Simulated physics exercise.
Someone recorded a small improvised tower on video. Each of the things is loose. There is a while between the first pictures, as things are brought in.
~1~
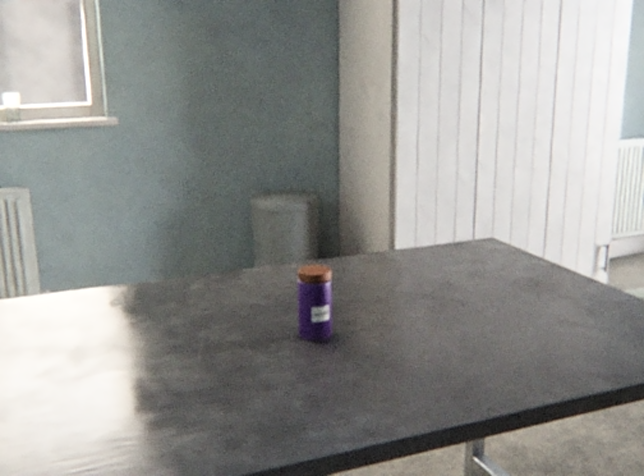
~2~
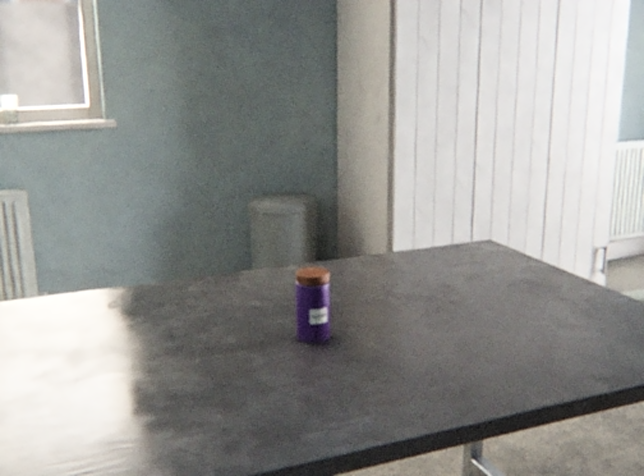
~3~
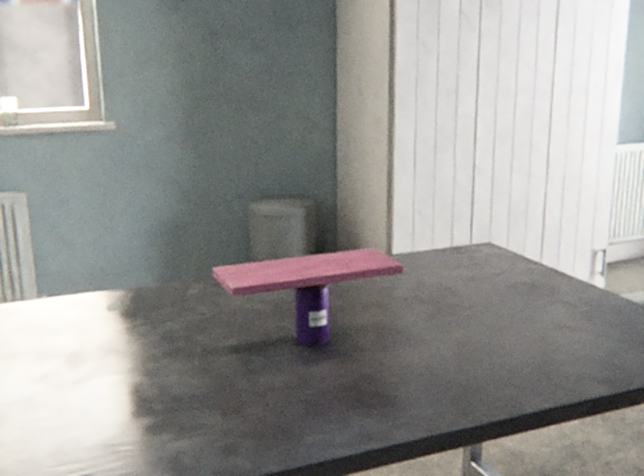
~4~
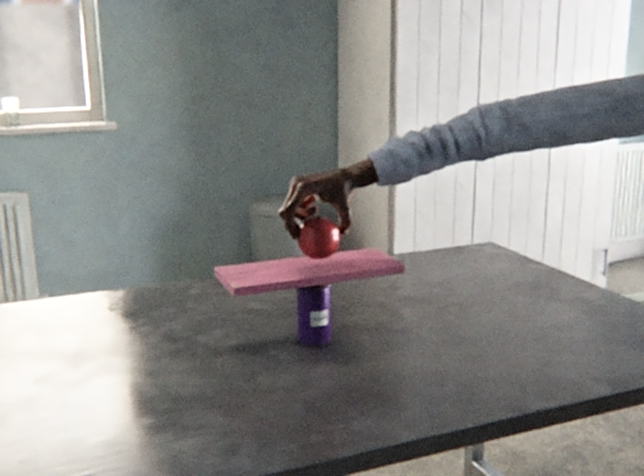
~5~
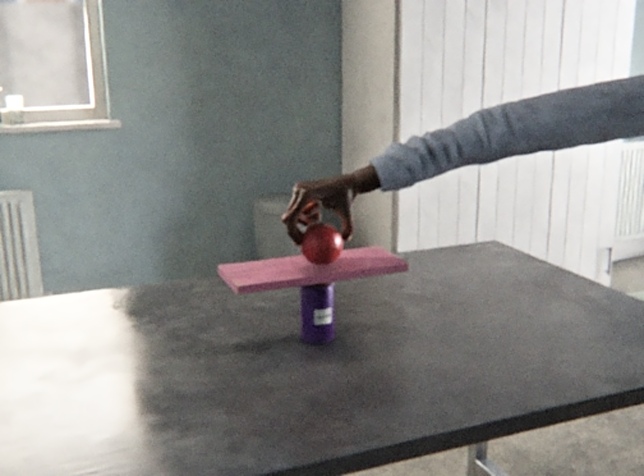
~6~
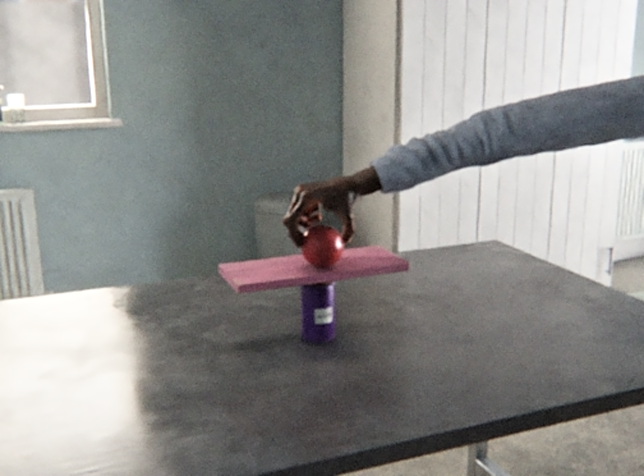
In the video, a purple jar with a brown lid stands on a dark table, then a pink board lies across its top. A hand reaches in from the right and lowers a red apple onto the board, keeping hold of it.
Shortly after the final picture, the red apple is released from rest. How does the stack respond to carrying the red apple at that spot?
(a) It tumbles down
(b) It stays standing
It stays standing.
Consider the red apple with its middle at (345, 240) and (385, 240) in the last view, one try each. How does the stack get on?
Stands firm, then topples.
Then, 0.20 s later than the last frame, all is still.
Then, 0.40 s later than the last frame, red apple resting near (322, 247).
When it is over, all 3 as before. End places, in pixels of the last picture, red apple near (322, 247). The stack keeps its balance.
